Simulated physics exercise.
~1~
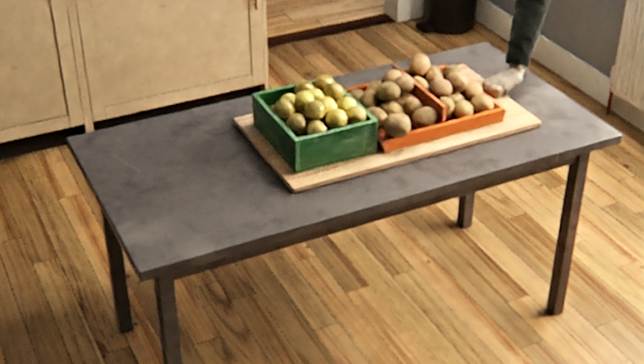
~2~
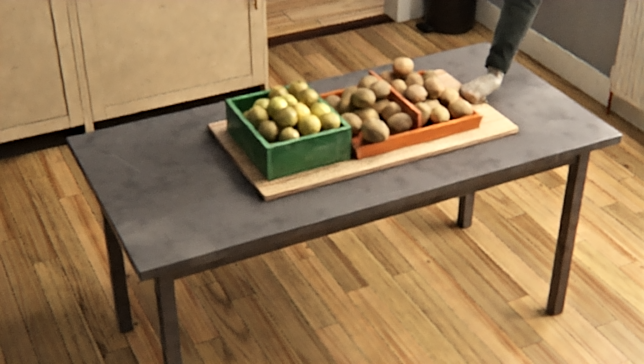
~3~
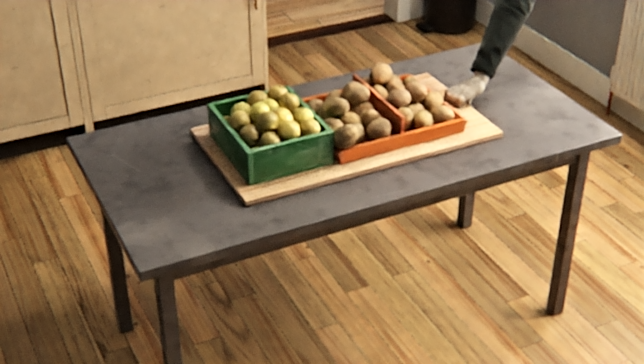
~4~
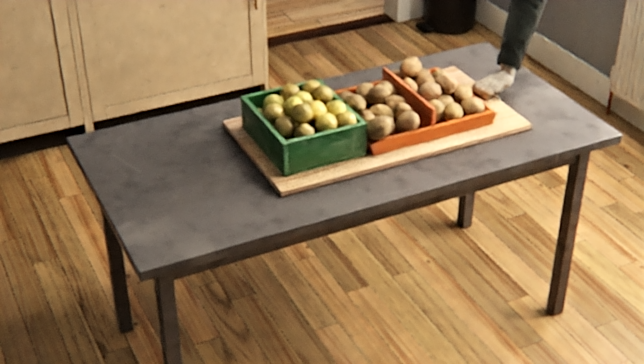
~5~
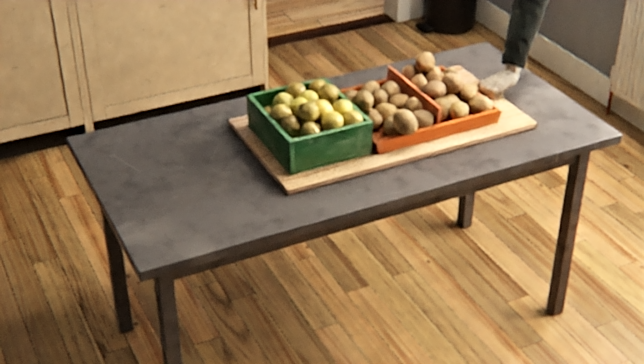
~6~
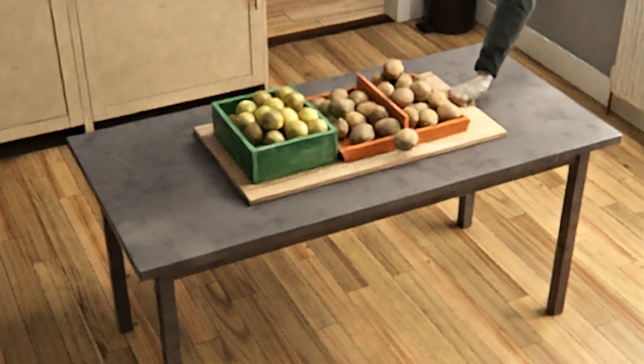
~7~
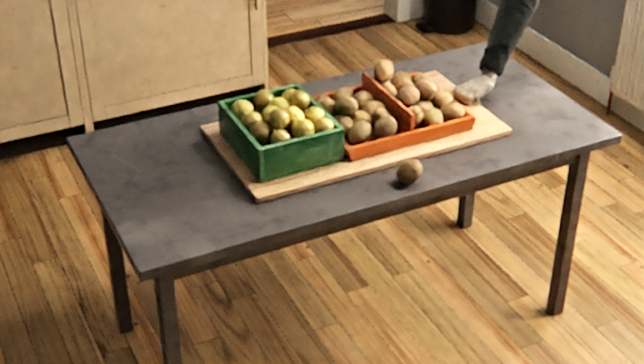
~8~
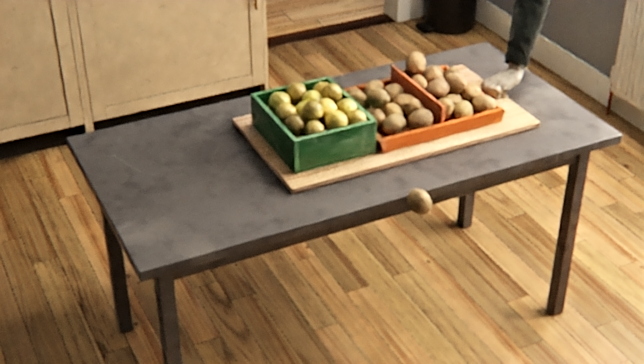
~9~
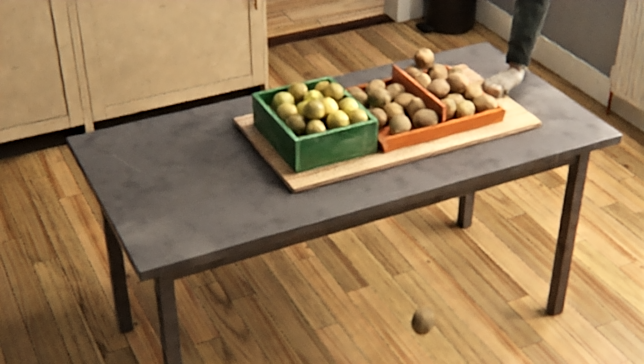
A hand slid a board holding a green crate of yellowish fruit and an orange crate of potatoes left and back across a table, twice, and on the second trip a potato tumbled out, rolled off the front edge and dropped toward the floor.
